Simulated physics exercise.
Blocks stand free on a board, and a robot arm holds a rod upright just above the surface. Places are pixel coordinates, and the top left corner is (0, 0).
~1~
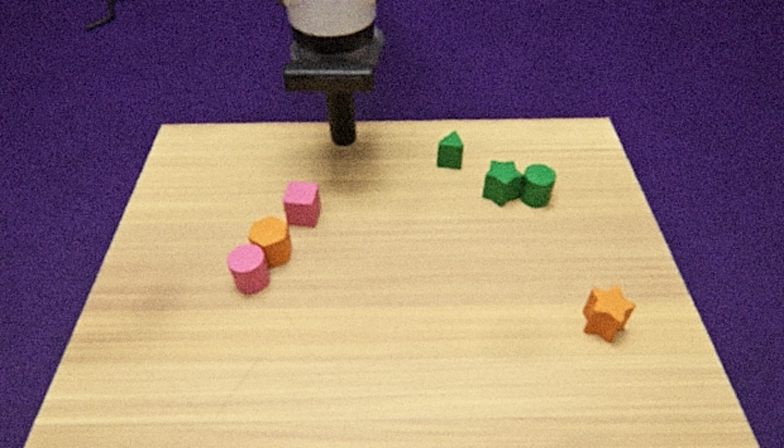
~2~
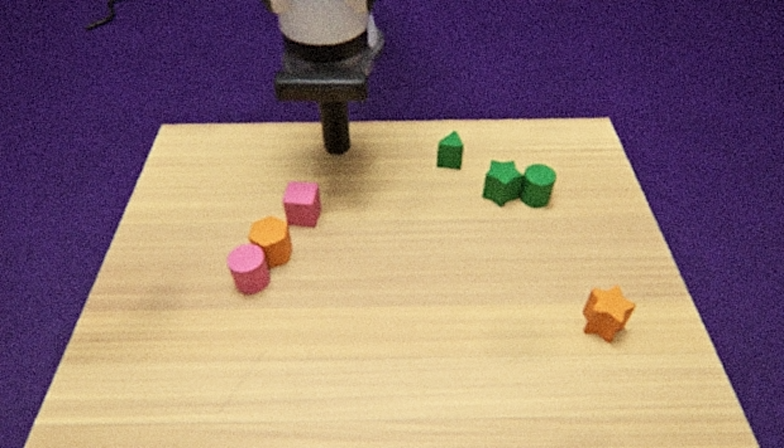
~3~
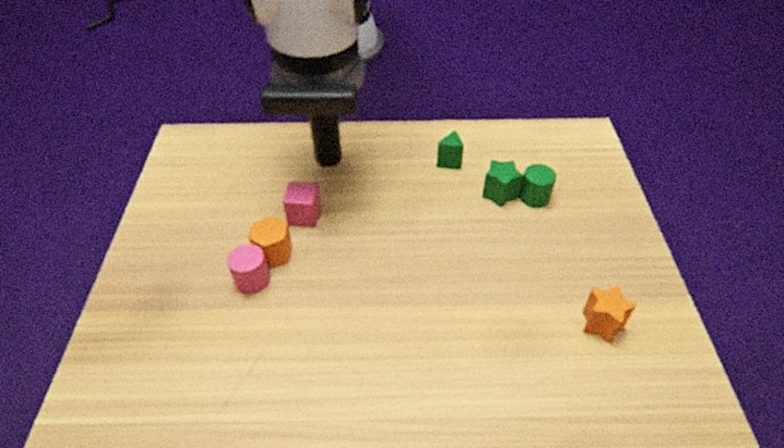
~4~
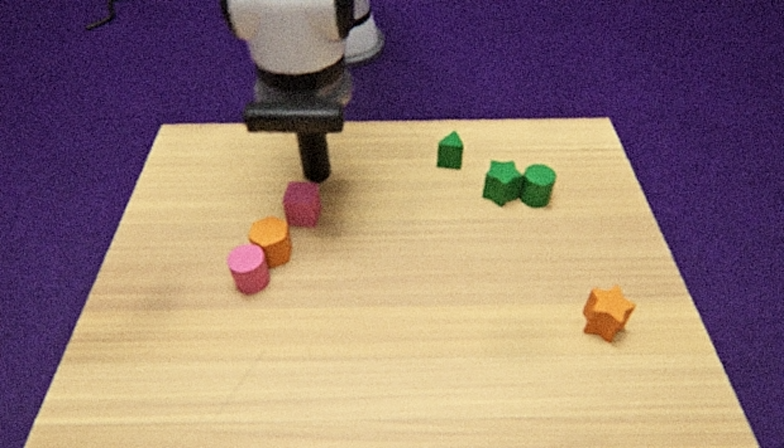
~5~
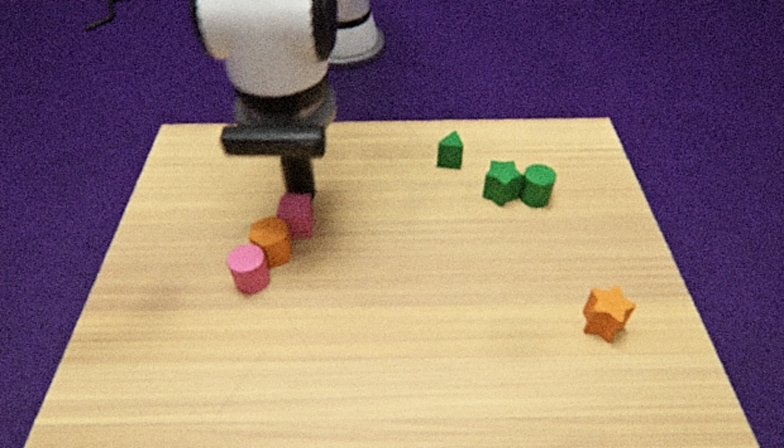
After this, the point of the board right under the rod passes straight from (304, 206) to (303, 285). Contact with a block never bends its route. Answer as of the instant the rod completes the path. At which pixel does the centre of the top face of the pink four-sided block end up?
Somewhere near (261, 281).
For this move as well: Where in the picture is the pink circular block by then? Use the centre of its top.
I'd place it at (198, 296), taking the centre of its top.
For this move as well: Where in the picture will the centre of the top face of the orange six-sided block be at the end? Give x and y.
In the picture, it is at (227, 270).
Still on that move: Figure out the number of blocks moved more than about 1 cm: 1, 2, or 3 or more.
The push will move three blocks or more.
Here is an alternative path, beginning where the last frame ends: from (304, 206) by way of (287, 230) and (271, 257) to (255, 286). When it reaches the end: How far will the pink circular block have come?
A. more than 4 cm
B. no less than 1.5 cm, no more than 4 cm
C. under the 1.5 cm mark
Choice A: More than 4 cm.
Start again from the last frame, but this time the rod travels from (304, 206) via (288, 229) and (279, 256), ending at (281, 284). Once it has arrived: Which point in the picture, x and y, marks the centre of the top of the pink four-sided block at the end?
In the picture, it is at (253, 288).
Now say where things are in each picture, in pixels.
The first picture shows rod's lower end at (344, 139); pink circular block at (245, 257); orange six-sided block at (268, 230); pink four-sided block at (300, 192).
The second picture shows rod at (338, 148); blocks still.
The third picture shows rod at (329, 159); blocks still.
The fourth picture shows rod at (317, 175); blocks still.
The fifth picture shows rod at (302, 195); pink circular block at (245, 257); orange six-sided block at (268, 230); pink four-sided block at (294, 204).
On the path given first. One third of the way, rod at (302, 220); pink circular block at (230, 275); orange six-sided block at (252, 248); pink four-sided block at (284, 230), turned 35° clockwise.
Two thirds of the way, rod at (301, 246); pink circular block at (206, 292); orange six-sided block at (236, 264), turned 25° clockwise; pink four-sided block at (274, 257), turned 60° clockwise.
At the end, rod at (301, 274); pink circular block at (198, 296); orange six-sided block at (227, 270), turned 60° clockwise; pink four-sided block at (261, 281), turned 95° clockwise.
